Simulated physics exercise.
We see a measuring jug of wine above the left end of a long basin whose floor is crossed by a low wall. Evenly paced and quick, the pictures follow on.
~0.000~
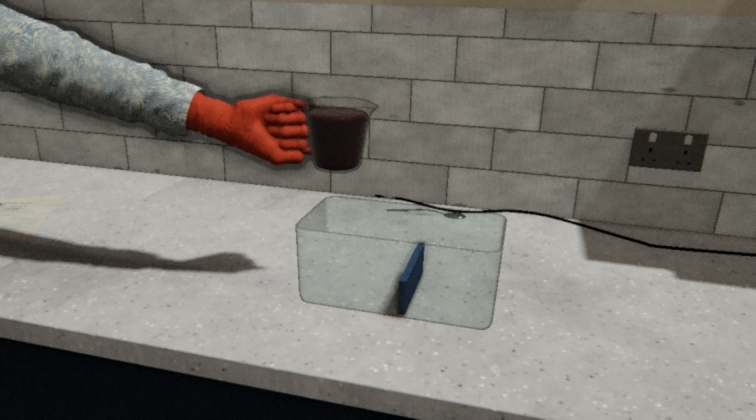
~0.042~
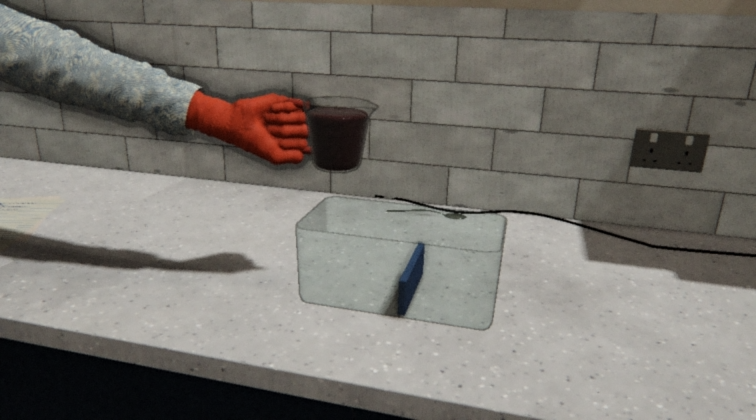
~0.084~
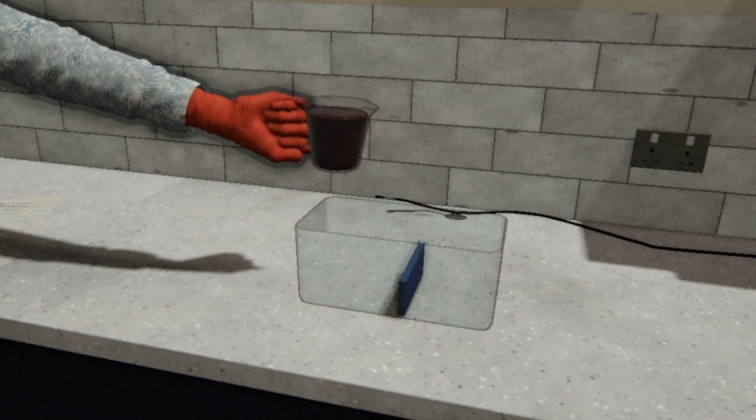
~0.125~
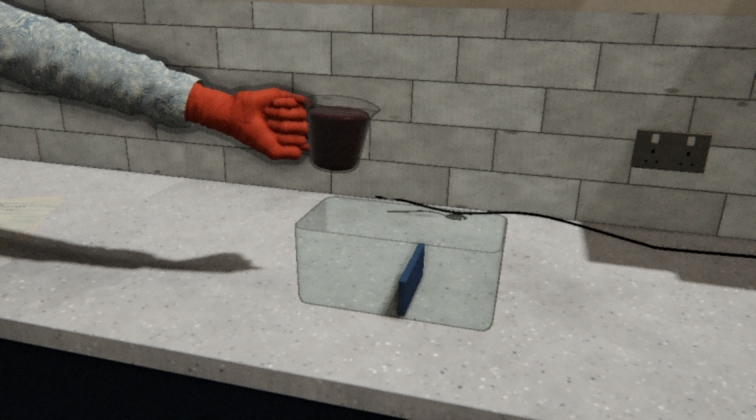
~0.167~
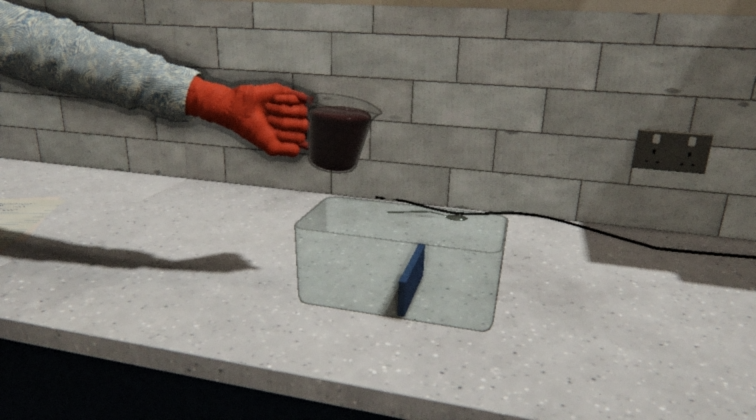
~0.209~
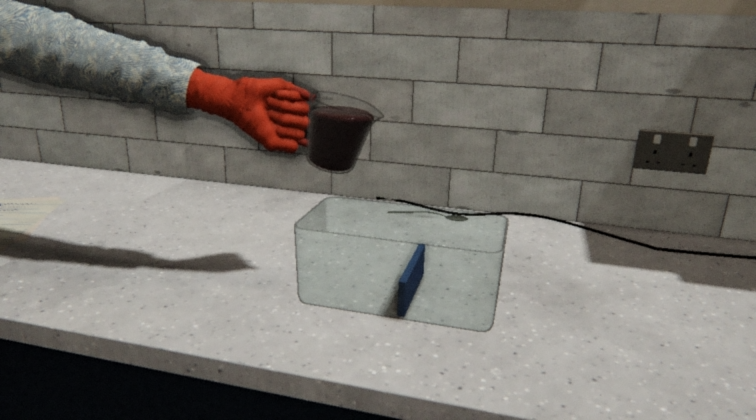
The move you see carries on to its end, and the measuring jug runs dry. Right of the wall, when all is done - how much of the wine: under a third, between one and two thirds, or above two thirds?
When all is done, between one and two thirds is there.
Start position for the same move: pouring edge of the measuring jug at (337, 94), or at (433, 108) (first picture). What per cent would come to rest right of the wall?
Estimate: 5 per cent, then 95 per cent.
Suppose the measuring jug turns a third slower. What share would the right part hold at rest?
Close to 55 in a hundred.
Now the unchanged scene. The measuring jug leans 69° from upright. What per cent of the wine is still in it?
It keeps around 70 per cent at that angle.
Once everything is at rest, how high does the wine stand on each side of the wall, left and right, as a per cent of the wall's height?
Left part: 20 per cent; right part: 20.
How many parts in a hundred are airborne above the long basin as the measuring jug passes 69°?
Around 20 in a hundred.
A moment on, the measuring jug is tipped part way and 72 per cent is still to pour, 2 is left of the wall and 6 right of it.
Next, the measuring jug is tipped on its side and 20 per cent is still to pour, 22 is left of the wall and 40 right of it.
Then the measuring jug is tipped on its side and 2 per cent is still to pour, 49 is left of the wall and 47 right of it.
Later the measuring jug is tipped on its side and 0 per cent is still to pour, 52 is left of the wall and 47 right of it.
In the end 52 per cent lies left of the wall, 47 right of it and 1 outside.
